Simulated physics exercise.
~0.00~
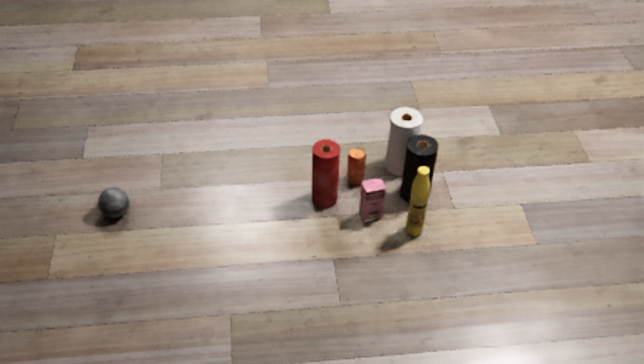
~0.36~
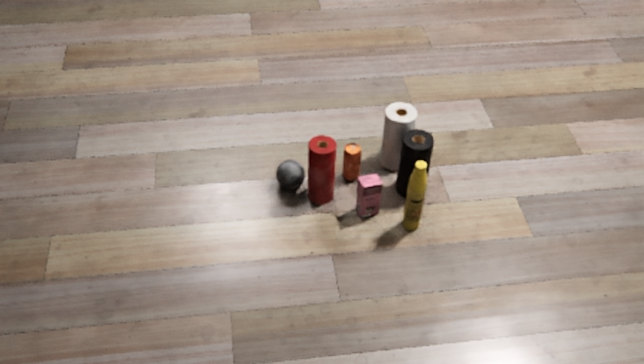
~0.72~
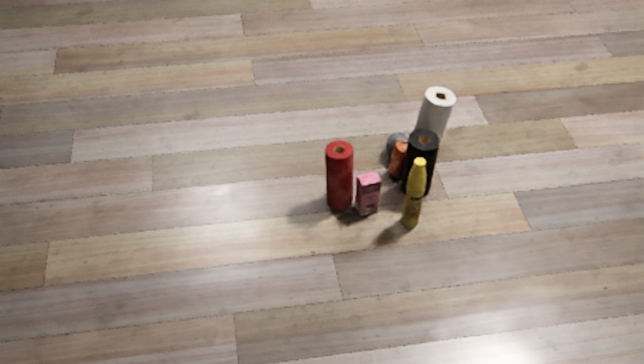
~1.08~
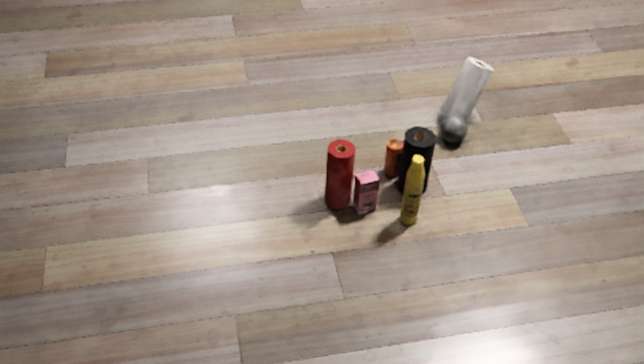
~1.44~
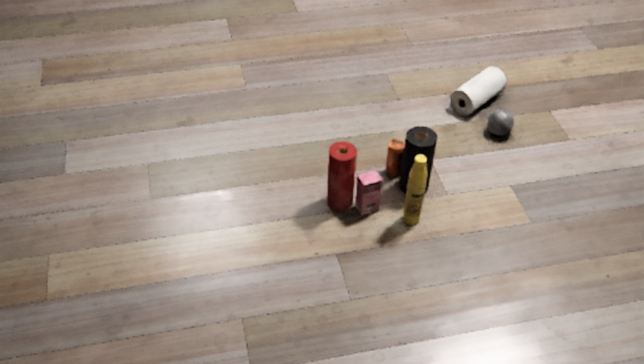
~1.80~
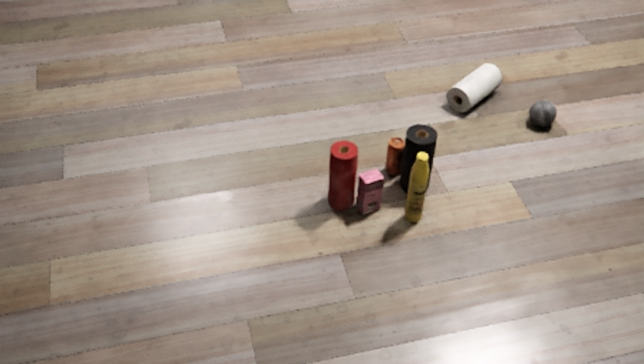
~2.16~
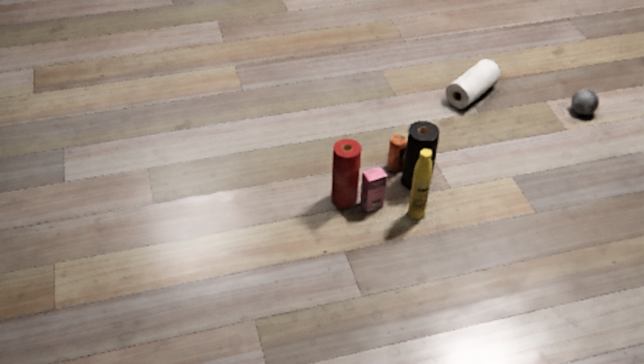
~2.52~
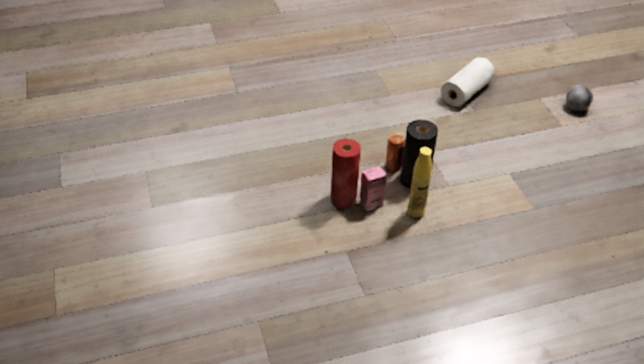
A white roll stands at the back of a small group on a pale wood-plank floor, seen from above at an angle, with a black roll, red roll, orange can, pink carton and yellow bottle around it. A grey ball rolls in from the left and reaches the red roll. It pushes through, shifting the red roll and orange can slightly right, and the white roll starts to lean. The white roll tips over behind the group while the ball rolls on to the right. Finally the white roll lies on its side, the ball rests far right, and the others remain upright.
